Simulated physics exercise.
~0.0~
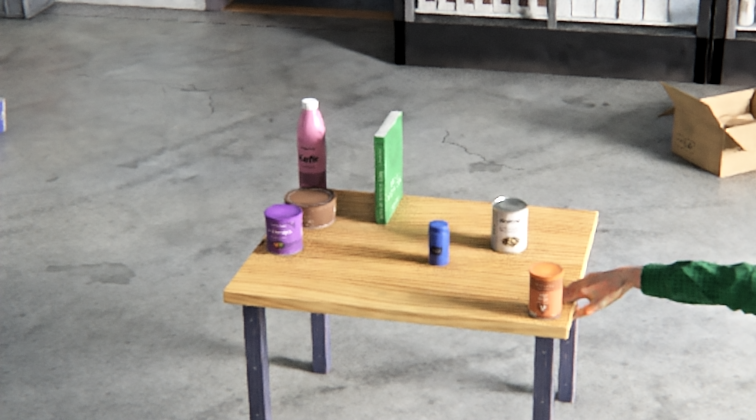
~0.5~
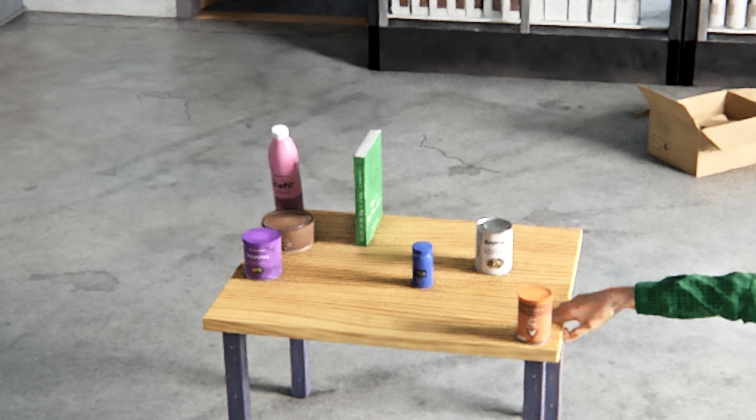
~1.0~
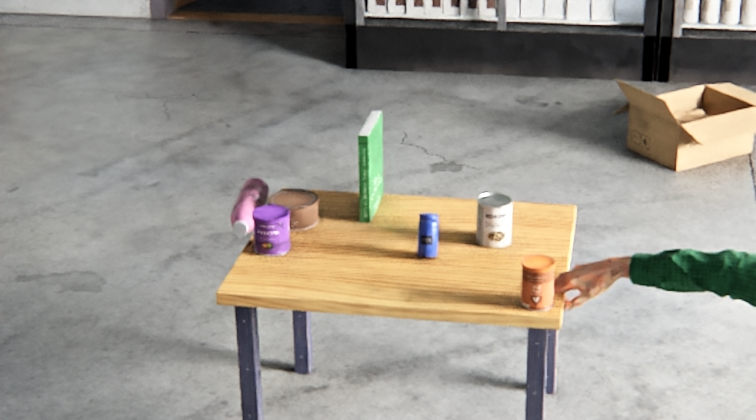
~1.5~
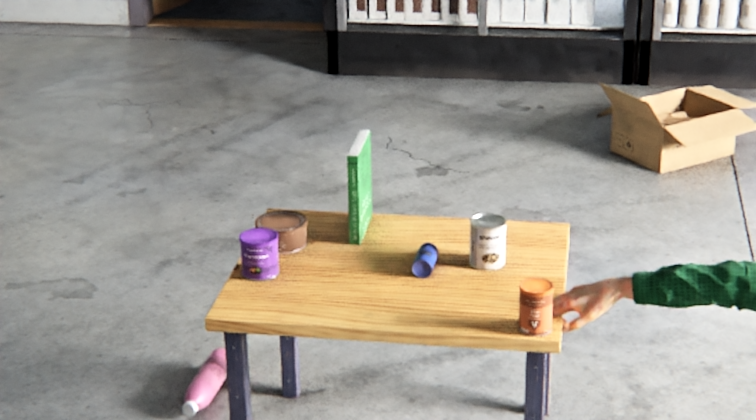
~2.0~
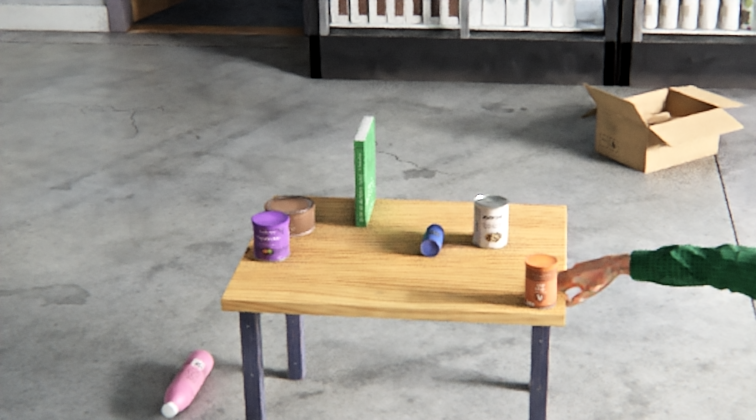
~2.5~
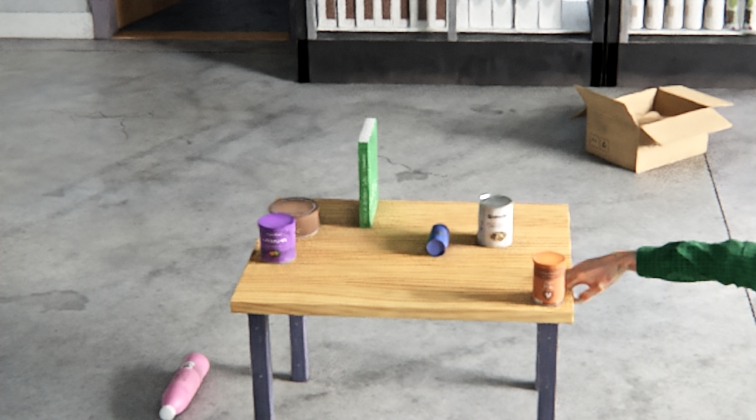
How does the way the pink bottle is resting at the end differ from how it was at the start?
At the start the pink bottle was standing upright on the table, but by the end it was lying on its side on the floor.
